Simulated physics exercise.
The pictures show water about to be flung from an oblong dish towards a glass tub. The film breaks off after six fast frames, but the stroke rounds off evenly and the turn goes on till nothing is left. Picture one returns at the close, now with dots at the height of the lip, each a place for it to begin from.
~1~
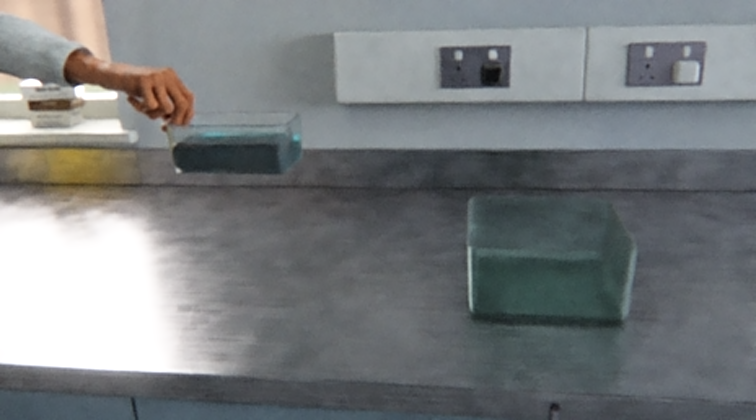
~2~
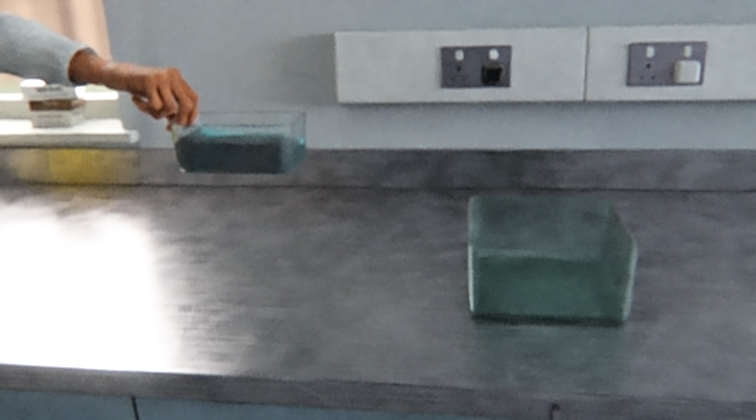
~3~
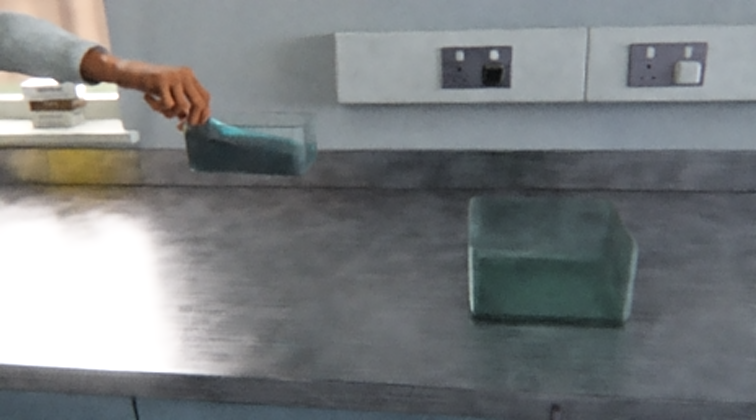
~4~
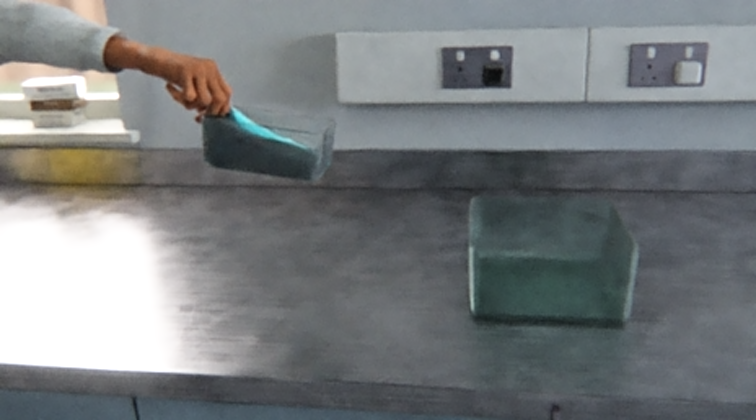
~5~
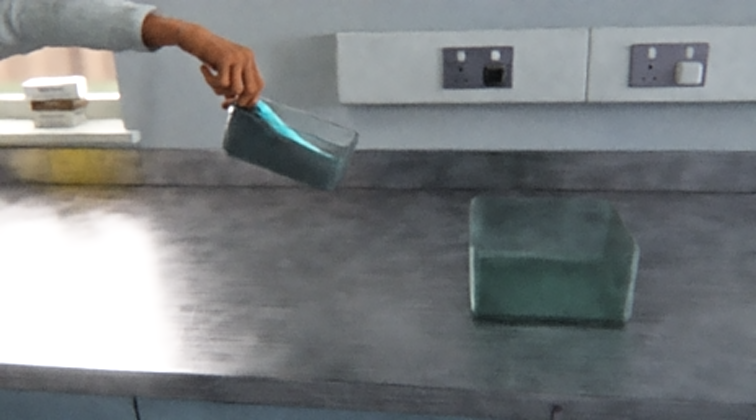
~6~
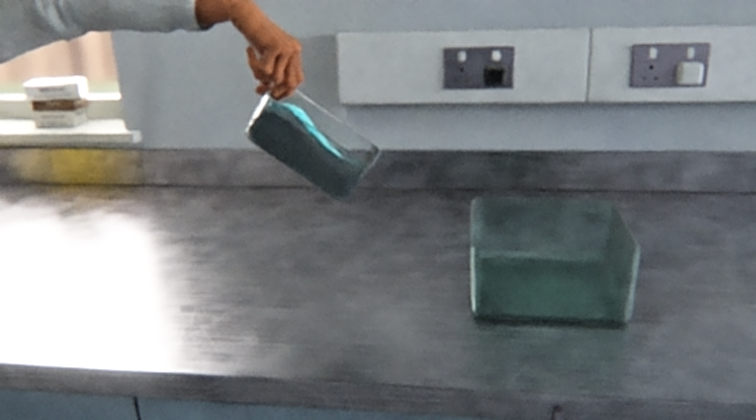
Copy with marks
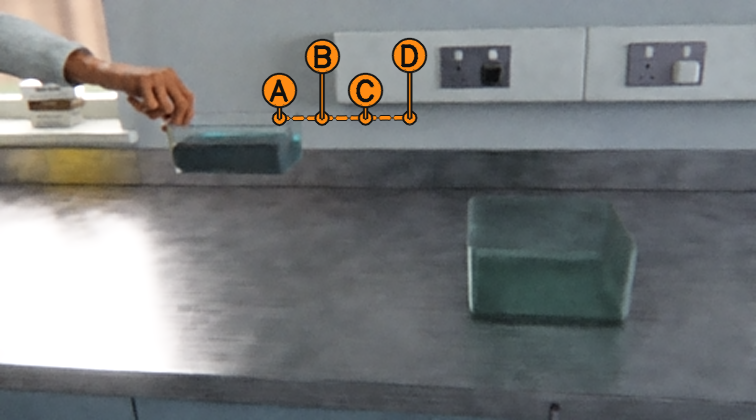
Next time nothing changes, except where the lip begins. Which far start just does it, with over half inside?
B.
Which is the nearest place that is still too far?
Here it is place A.
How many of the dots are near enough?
Three.
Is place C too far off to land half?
No.
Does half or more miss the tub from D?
No.
On the marked copy, A at (279, 118); B at (322, 118); C at (365, 118); D at (409, 117).
With A, about 27 % lands in the tub, 63 % falls short and 10 % goes beside or beyond.
With B, about 68 % lands in the tub, 23 % falls short and 9 % goes beside or beyond.
With C, about 95 % lands in the tub, 3 % falls short.
With D, about 77 % lands in the tub, 1 % falls short and 22 % goes beside or beyond.
